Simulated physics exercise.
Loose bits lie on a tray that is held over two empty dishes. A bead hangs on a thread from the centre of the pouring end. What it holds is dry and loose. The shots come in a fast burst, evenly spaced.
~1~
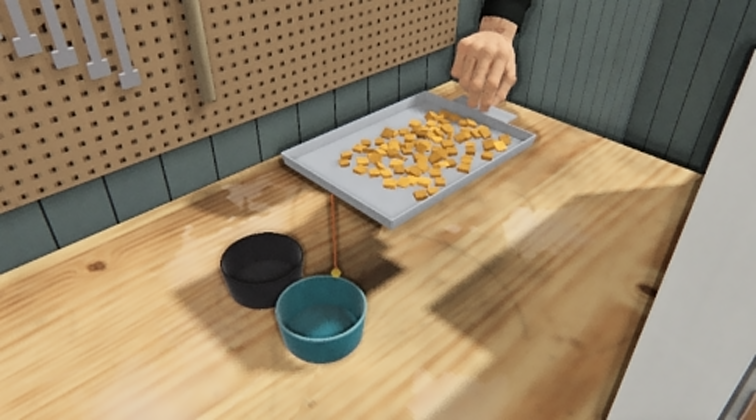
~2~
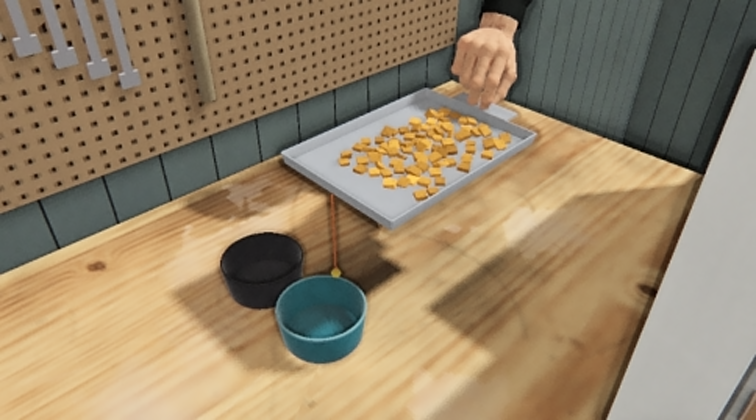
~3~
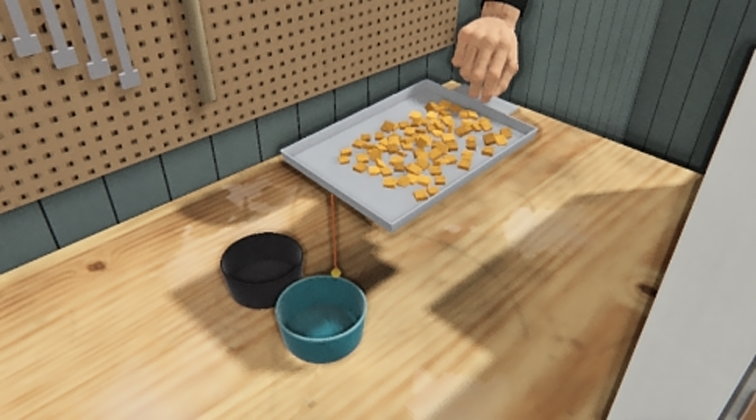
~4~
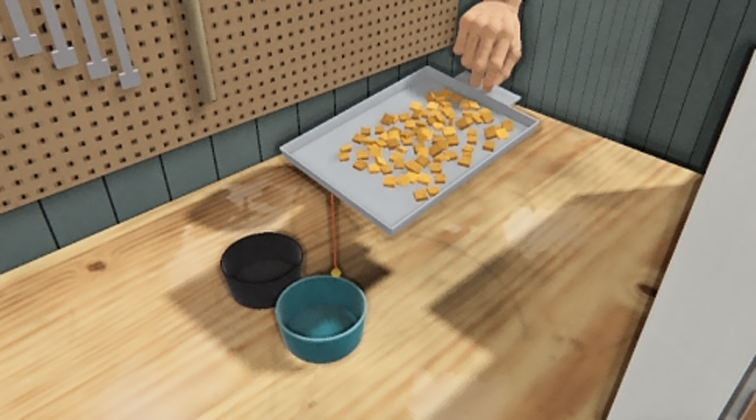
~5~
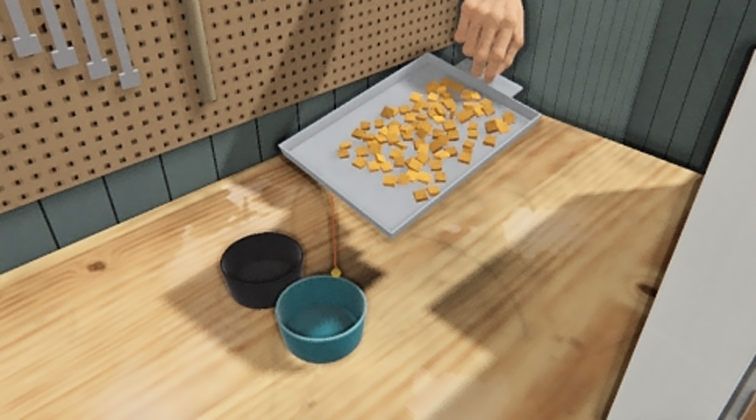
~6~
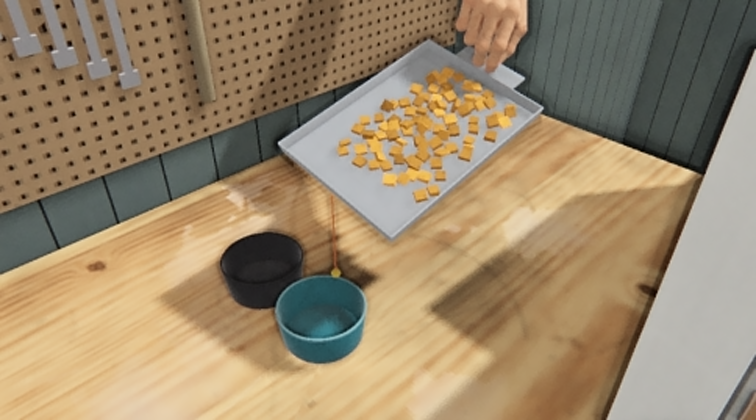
On a wooden workbench, a hand gradually raises the far end of a tray of crackers.
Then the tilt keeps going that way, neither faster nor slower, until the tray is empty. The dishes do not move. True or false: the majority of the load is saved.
False.
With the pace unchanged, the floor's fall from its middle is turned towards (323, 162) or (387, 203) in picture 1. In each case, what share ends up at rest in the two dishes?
Around 40 percent for the first aim and around 20 percent for the second.
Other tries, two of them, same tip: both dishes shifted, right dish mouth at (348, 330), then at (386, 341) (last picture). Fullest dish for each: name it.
First try, the rightmost dish; second try, the rightmost dish.
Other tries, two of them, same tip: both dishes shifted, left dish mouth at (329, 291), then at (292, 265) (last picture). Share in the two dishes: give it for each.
About 60 per cent, then about 80 per cent.
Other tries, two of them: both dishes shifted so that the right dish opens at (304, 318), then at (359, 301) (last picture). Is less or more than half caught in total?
With the first shift the pair saves less than a half; with the second, beyond half.
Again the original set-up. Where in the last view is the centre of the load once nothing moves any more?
Near pixel (383, 358).
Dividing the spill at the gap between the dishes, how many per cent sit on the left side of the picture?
Close to 0 %.
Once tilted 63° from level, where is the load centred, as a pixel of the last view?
The load's middle is around (411, 178).
Just after the last frame, tray tipped steeply; almost all on the tray; just a few in the air.
A moment on, tray tipped past a quarter turn; roughly a quarter on the tray; just a few in the right dish; roughly a third outside both; roughly a third in the air.
Further on, tray tipped past a quarter turn; just a few in the right dish; almost all outside both.
When it is over, tray tipped past a quarter turn; just a few in the right dish; not one in the left dish; almost all outside both.
